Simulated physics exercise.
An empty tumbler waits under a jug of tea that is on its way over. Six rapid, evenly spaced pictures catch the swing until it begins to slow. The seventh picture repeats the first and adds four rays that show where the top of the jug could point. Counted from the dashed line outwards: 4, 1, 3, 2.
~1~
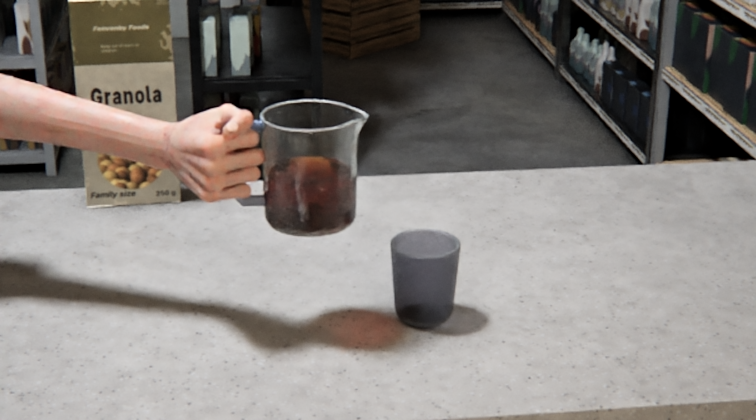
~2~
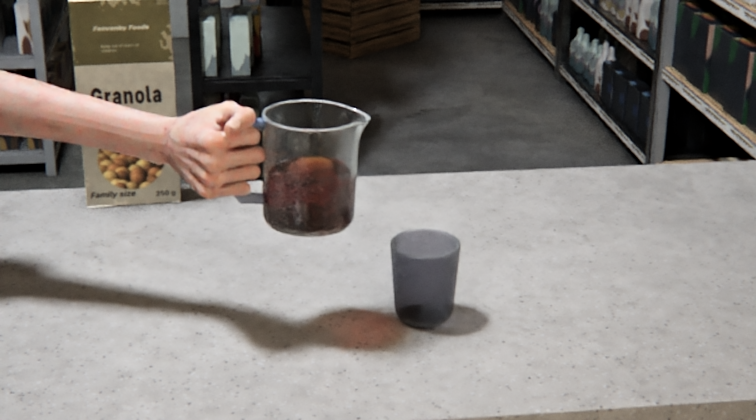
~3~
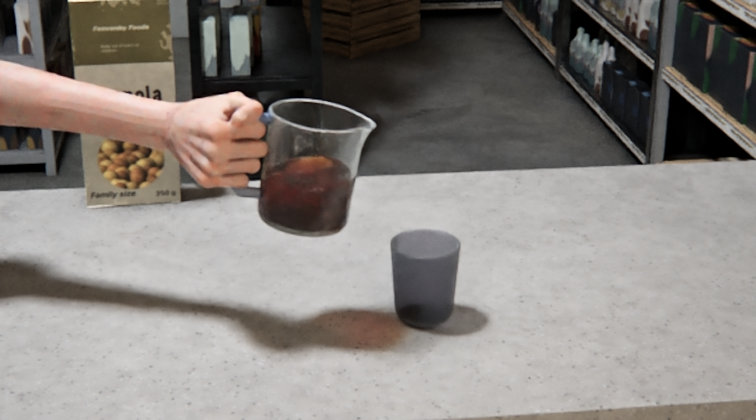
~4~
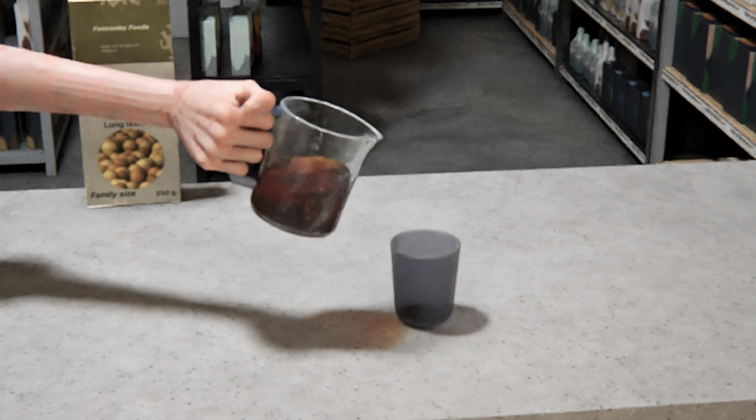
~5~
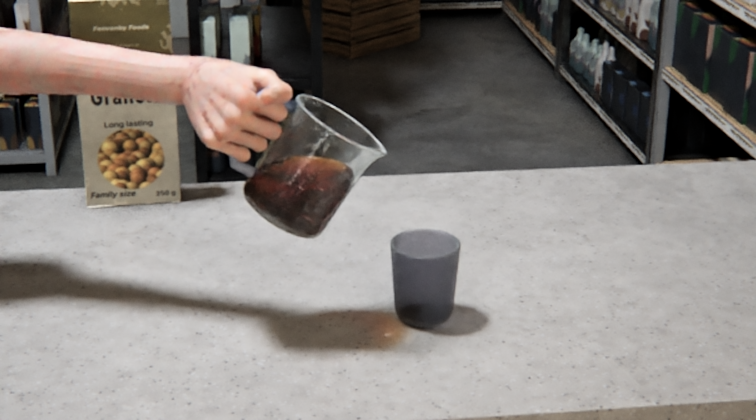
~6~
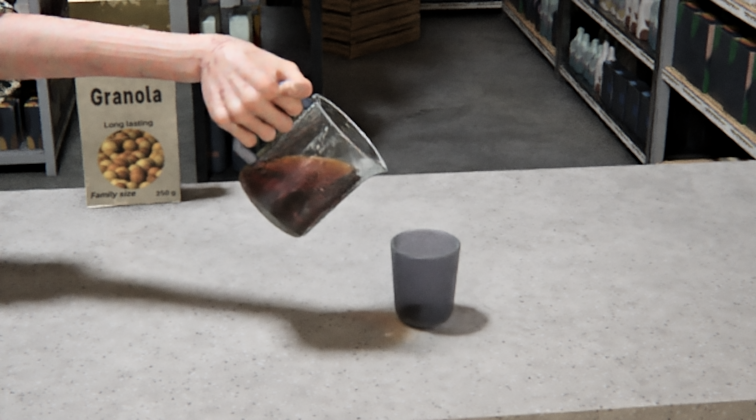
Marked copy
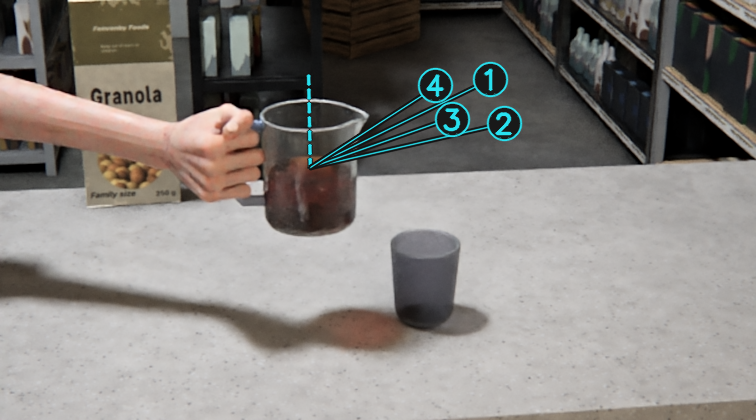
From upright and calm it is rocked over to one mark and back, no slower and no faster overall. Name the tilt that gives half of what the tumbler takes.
3 is best.
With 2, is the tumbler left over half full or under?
Over.
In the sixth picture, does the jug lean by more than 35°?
Yes.
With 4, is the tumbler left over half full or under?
Under.
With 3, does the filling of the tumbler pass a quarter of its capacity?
Yes.
In cyan, 1 at (475, 86); 2 at (488, 127); 3 at (435, 123); 4 at (422, 95).
If 1 is chosen, the tumbler ends with about 29 % of what it can hold.
If 2 is chosen, the tumbler ends with about 72 % of what it can hold.
If 3 is chosen, the tumbler ends with about 49 % of what it can hold.
If 4 is chosen, the tumbler ends with about 12 % of what it can hold.
